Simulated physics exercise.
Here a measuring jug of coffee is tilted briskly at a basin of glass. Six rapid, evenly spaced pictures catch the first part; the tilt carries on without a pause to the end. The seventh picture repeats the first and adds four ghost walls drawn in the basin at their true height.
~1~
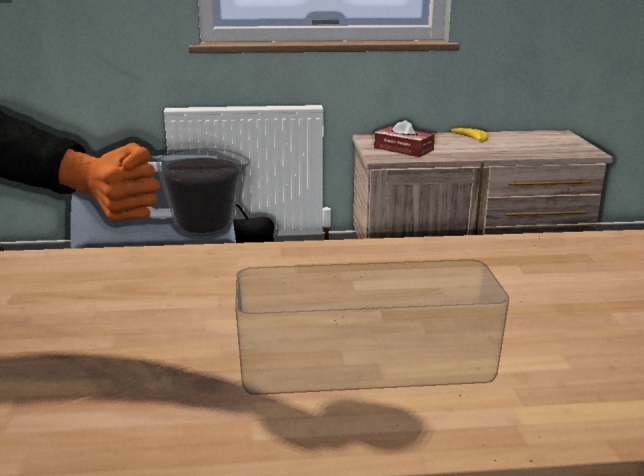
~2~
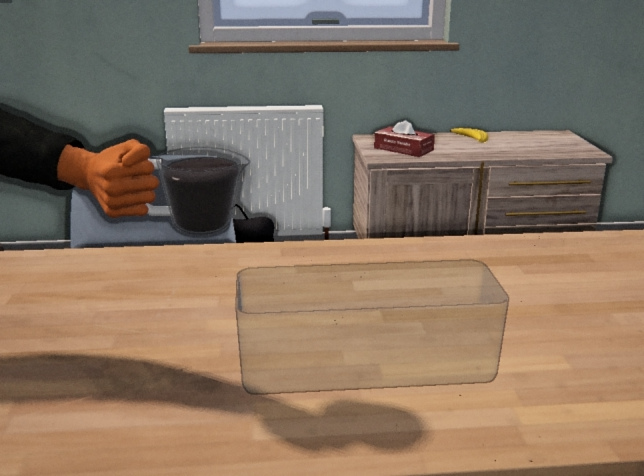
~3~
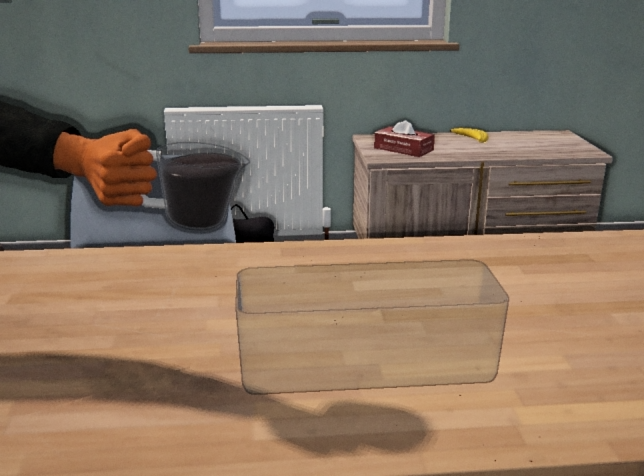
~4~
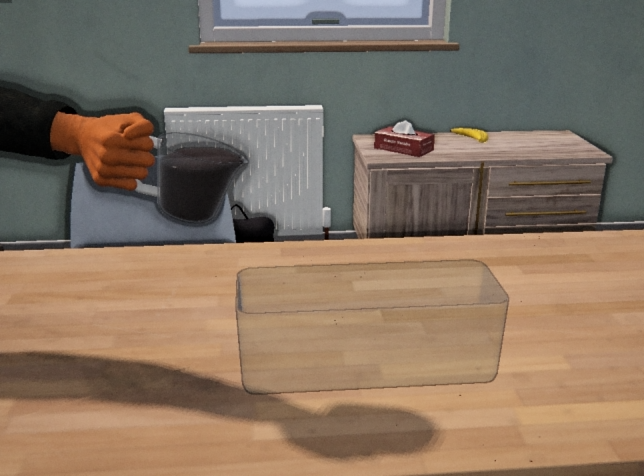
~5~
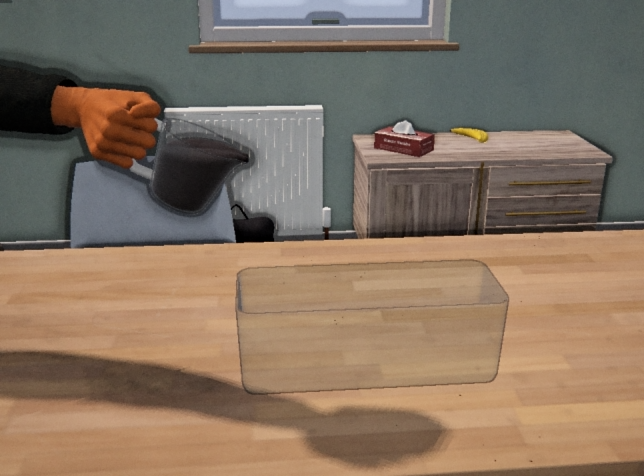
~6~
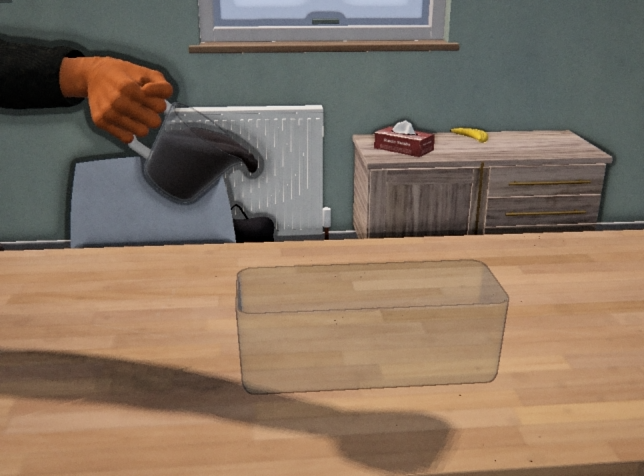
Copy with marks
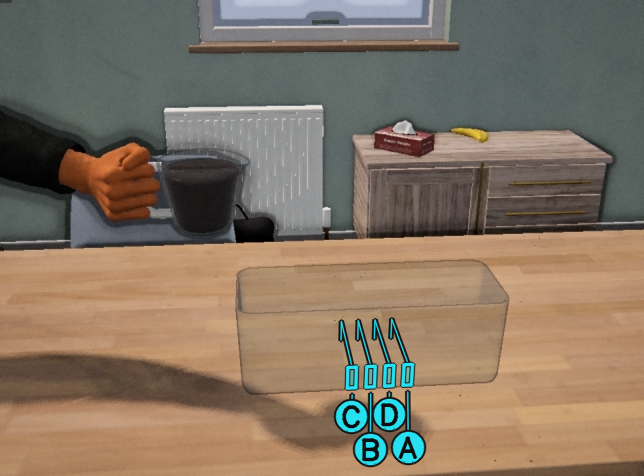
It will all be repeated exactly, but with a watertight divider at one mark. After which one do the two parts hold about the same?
Choose C.
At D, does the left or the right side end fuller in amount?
The left side.
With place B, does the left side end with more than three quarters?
Yes.
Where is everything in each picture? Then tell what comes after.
The first frame shows upright, lip at (249, 161); basin from (242, 390) to (496, 378); nothing has left yet.
The second frame shows upright, lip at (249, 161); nothing has left yet.
The third frame shows tipped about 7°, lip at (248, 161); nothing has left yet.
The fourth frame shows tipped about 16°, lip at (248, 161); nothing has left yet.
The fifth frame shows tipped about 26°, lip at (247, 161); coffee is over the lip, down to (247, 161).
The sixth frame shows tipped about 39°, lip at (247, 161); coffee is over the lip, down to (251, 169).
On the marked copy, A at (407, 391); B at (370, 393); C at (352, 394); D at (389, 392).
If A is chosen, about 77 % ends left of the wall and 19 % right of it; 4 % is lost outside.
If B is chosen, about 86 % ends left of the wall and 8 % right of it; 6 % is lost outside.
If C is chosen, about 54 % ends left of the wall and 44 % right of it.
If D is chosen, about 81 % ends left of the wall and 15 % right of it; 4 % is lost outside.
